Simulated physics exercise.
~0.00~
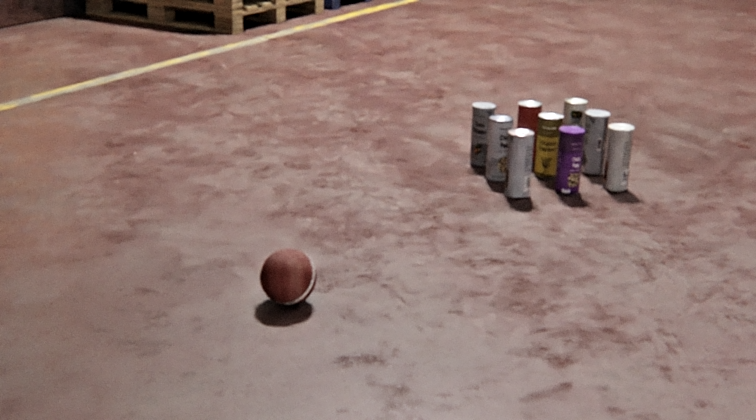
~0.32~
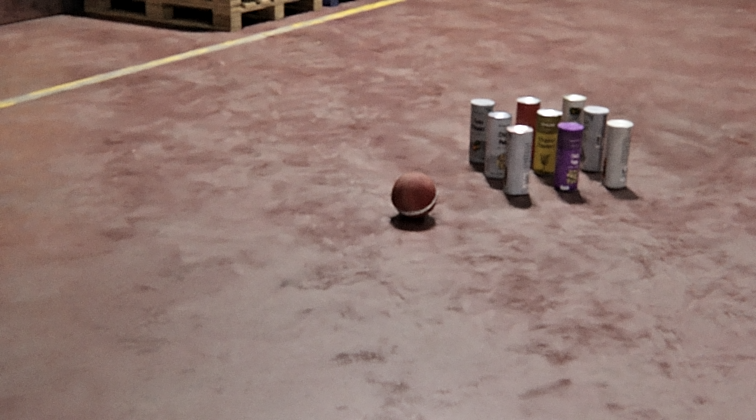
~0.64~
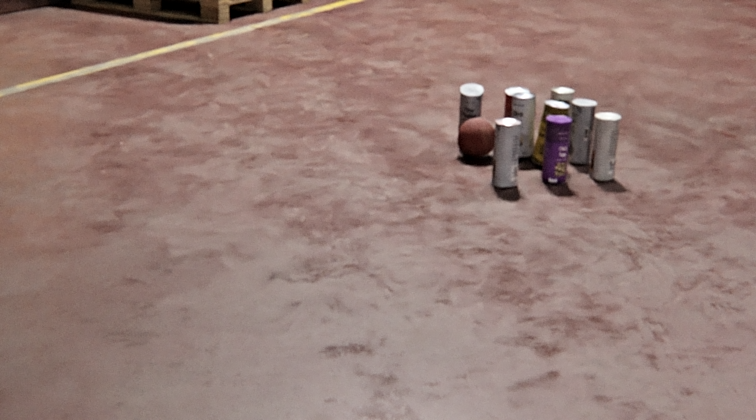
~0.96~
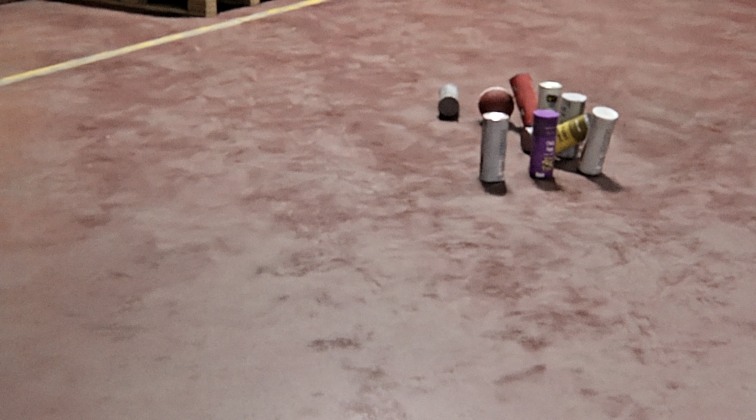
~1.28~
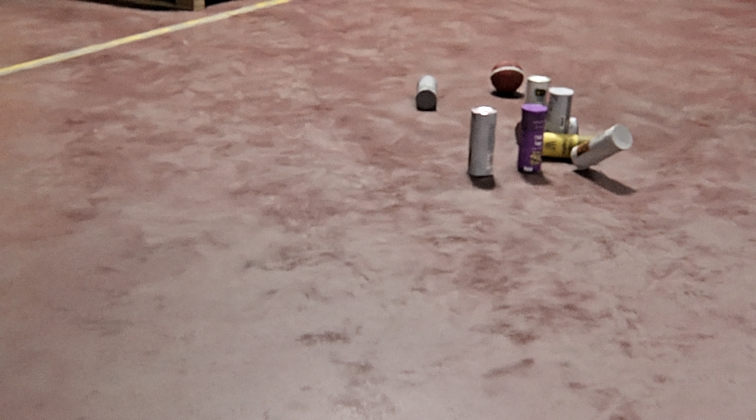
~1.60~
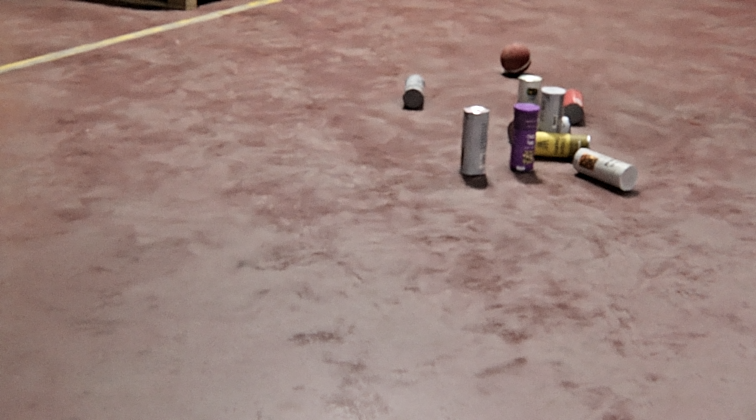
A reddish-brown ball rolls across a mottled red floor toward a tight cluster of upright canisters at the right, seen from slightly above, with a yellow line and wooden pallets behind at upper left. The ball travels right and away, striking the left side of the group. A grey canister topples to the left, while the red and yellow ones tip over amid the group. A white canister on the right leans, then falls flat. The ball rolls on beyond them, leaving the yellow and red canisters lying down and the purple one still standing beside a white one.
